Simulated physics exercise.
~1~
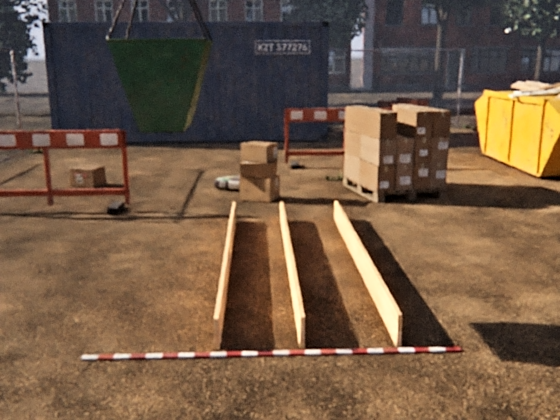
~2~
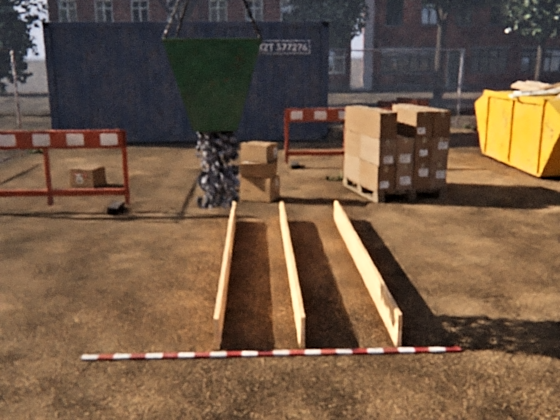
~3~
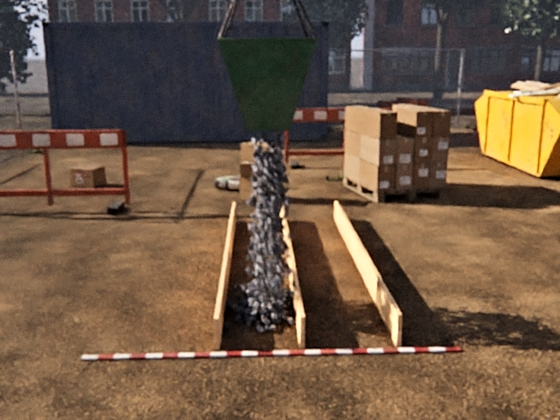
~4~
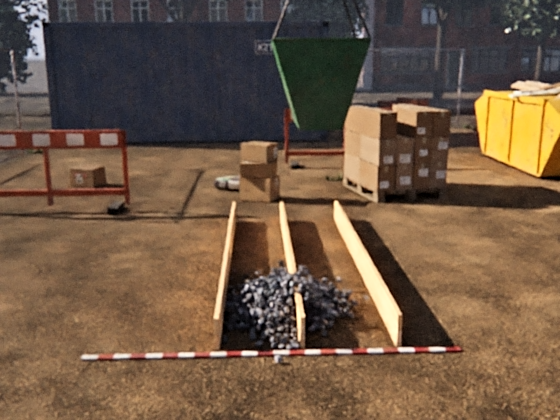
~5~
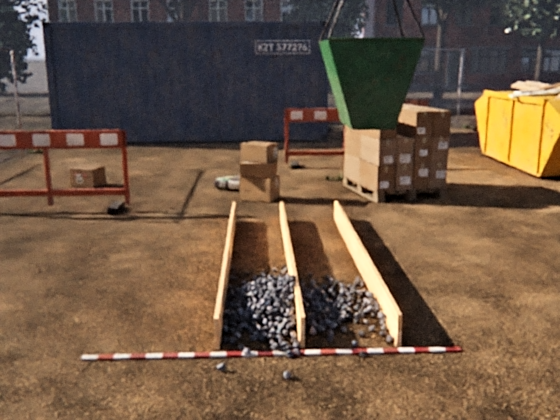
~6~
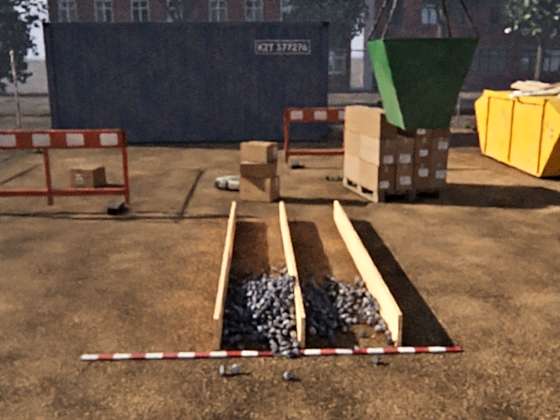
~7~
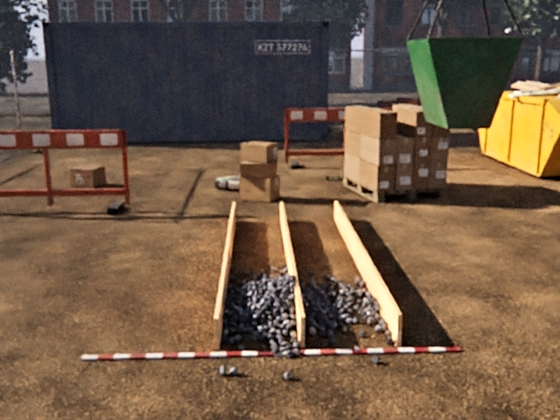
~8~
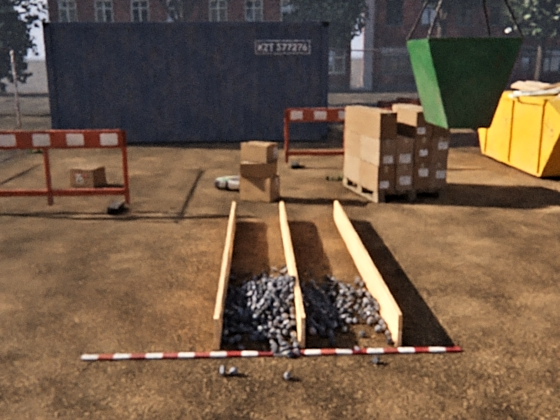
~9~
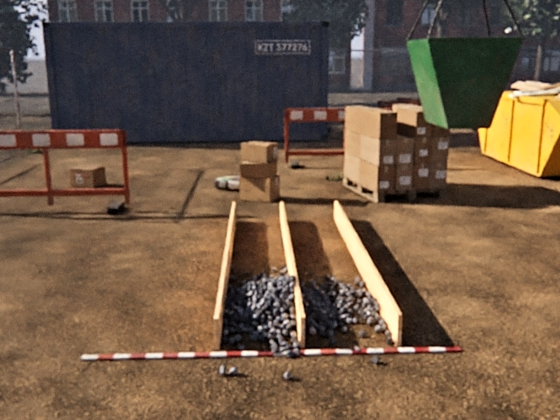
The clip opens on a sunlit dirt yard where a green crane skip hangs at the upper left, beyond three upright boards that form two empty bays behind a red and white pole. The skip glides right, and a stream of grey stones pours from its bottom. The stones drop into the near end of the left bay, then heap over the middle board and spill into the right bay. As the emptied skip continues right, the heap settles and a few stones lie in front of the pole. Finally the skip stops near the yellow container, with most stones in the left bay and a smaller share in the right.
